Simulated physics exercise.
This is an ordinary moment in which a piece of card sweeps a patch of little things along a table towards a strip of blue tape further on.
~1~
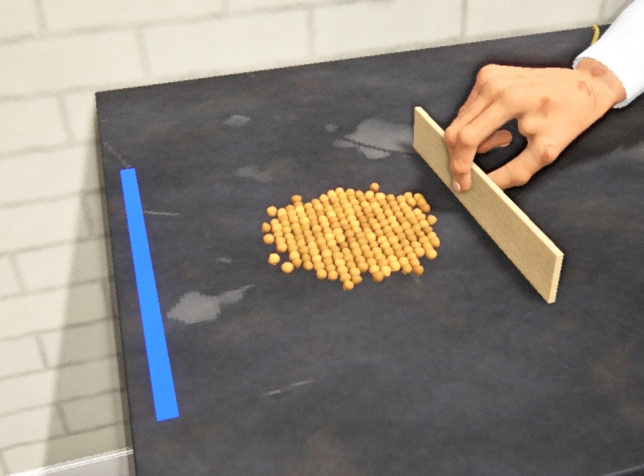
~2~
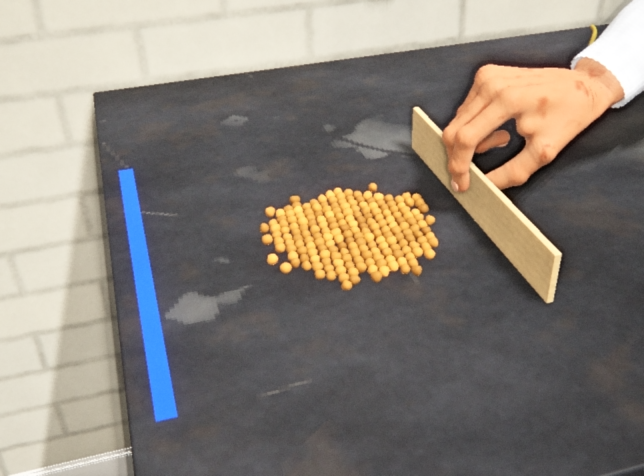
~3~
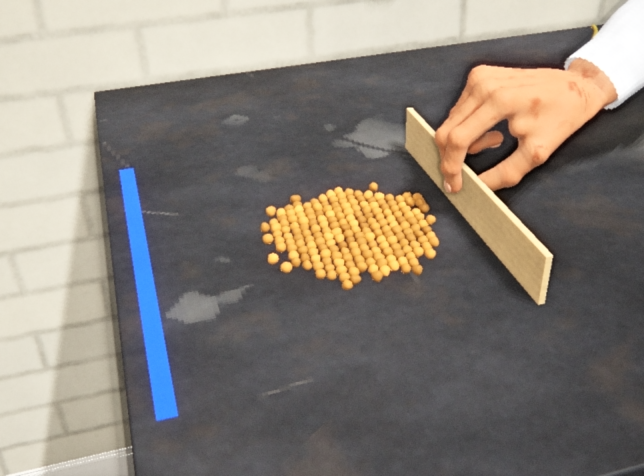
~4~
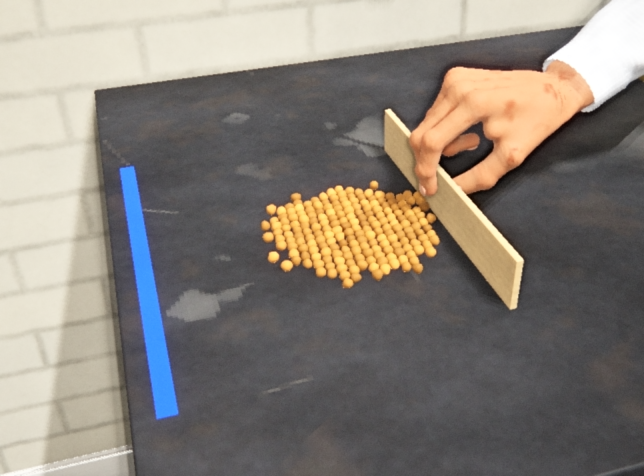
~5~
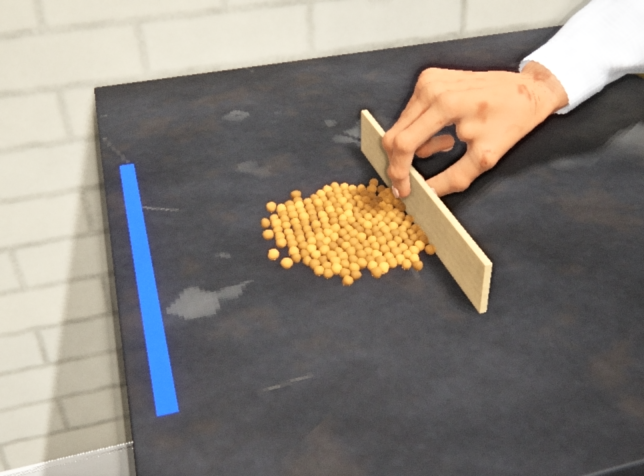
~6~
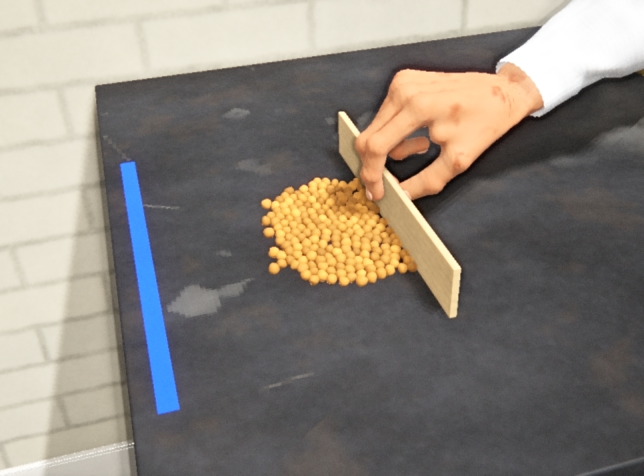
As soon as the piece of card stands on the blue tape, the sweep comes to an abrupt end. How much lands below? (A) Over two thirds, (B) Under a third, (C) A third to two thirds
(A) Over two thirds.
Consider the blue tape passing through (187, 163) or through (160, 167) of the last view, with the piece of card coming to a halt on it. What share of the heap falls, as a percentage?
First try close to 0 percent, second try close to 30 percent.
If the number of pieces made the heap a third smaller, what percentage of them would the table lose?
It should be about 70 percent.
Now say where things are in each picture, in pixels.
In the first frame, piece of card (543, 263), at rest; blue tape (129, 179), right by the edge; edge at (114, 279); the heap (357, 231), roasted chickpeas.
In the second frame, piece of card (541, 263), at rest.
In the third frame, piece of card (533, 265); the heap (356, 230).
In the fourth frame, piece of card (505, 269).
In the fifth frame, piece of card (474, 272); the heap (349, 230), roughly a third pushed along.
In the sixth frame, piece of card (444, 277); blue tape (129, 172); edge at (115, 272); the heap (331, 229), the larger part pushed along.
Just after the last frame, piece of card still moving, near (259, 200); heap all on the table, its front near (172, 272).
A moment on, piece of card stopped at the blue tape; heap roughly two thirds over the edge.
Further on, piece of card stopped at the blue tape; heap the larger part over the edge.
When it is over, piece of card stopped at the blue tape; heap the larger part over the edge.
